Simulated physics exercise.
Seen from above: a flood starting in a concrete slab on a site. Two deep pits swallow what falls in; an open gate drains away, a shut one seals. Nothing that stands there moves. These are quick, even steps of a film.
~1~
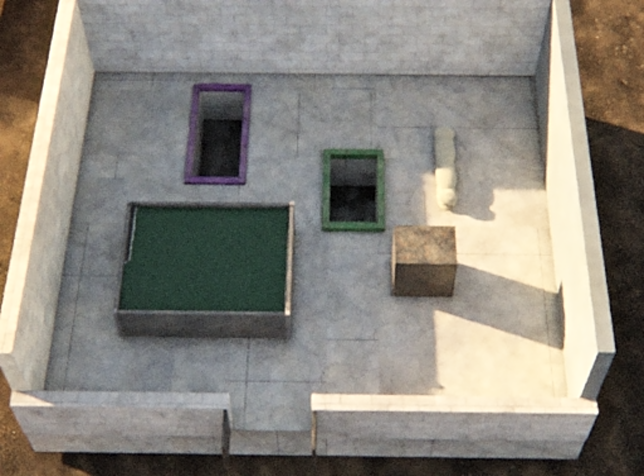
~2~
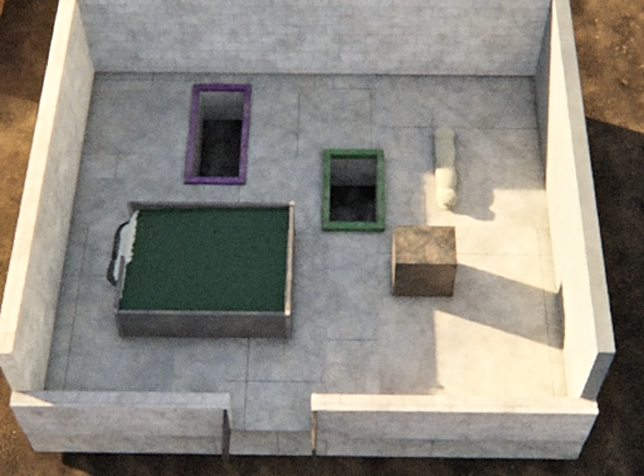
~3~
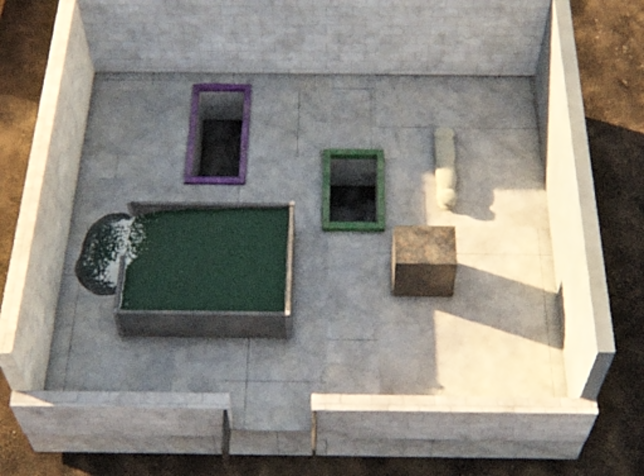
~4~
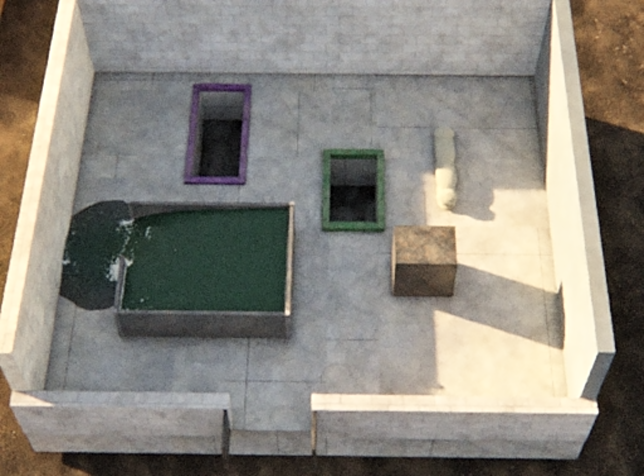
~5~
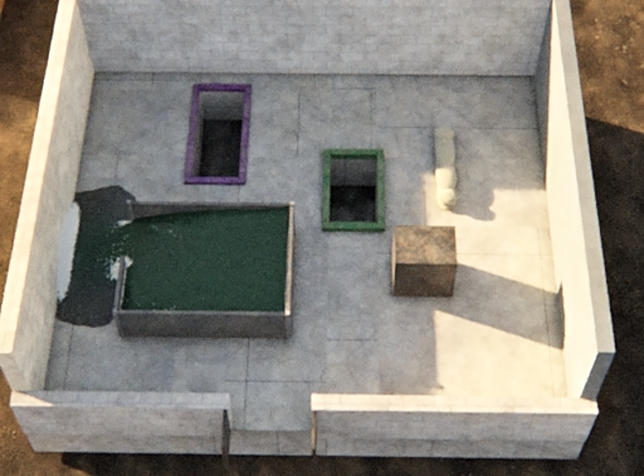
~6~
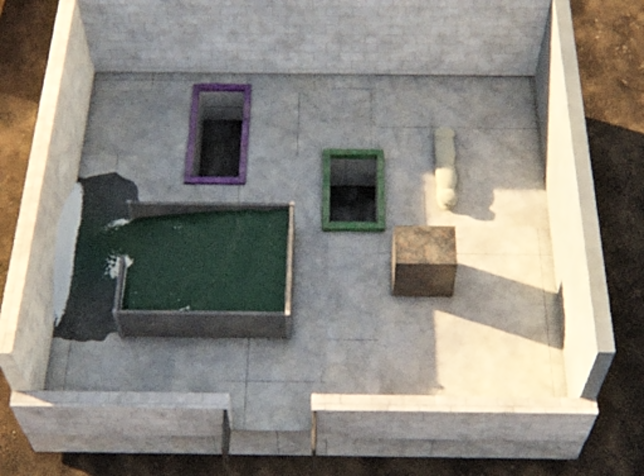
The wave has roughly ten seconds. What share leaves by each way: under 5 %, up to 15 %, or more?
In the end: The gate takes not even 5 %; the green pit takes not even 5 %; the purple pit takes above 15 %.
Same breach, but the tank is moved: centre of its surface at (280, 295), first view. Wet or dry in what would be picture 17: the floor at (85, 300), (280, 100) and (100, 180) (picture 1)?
One after the other: Flooded, dry, under water.
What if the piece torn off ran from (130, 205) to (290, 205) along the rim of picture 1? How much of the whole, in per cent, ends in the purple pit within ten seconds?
In per cent: Purple 45.
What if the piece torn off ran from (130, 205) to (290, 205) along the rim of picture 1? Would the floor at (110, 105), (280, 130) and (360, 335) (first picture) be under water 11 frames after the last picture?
In turn: Awash, under water, dry.
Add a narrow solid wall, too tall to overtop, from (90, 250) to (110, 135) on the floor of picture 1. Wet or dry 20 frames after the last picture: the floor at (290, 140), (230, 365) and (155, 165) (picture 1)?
One after the other: No water, under water, awash.
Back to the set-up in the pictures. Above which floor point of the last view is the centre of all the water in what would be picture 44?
Near (209, 251).
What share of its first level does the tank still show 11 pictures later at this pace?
Close to 62 %.
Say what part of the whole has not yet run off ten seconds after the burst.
Roughly 82 per cent.
A moment on, water covers 10 % of the floor; the gate 0 %, the green pit 0 %, the purple pit 0 %.
Next, water covers 20 % of the floor; the gate 0 %, the green pit 0 %, the purple pit 0 %.
Then, water covers 35 % of the floor; the gate 0 %, the green pit 0 %, the purple pit 2 %.
Later, water covers 65 % of the floor; the gate 1 %, the green pit 0 %, the purple pit 10 %.
In the end, water covers 85 % of the floor; the gate 2 %, the green pit 0 %, the purple pit 17 %.
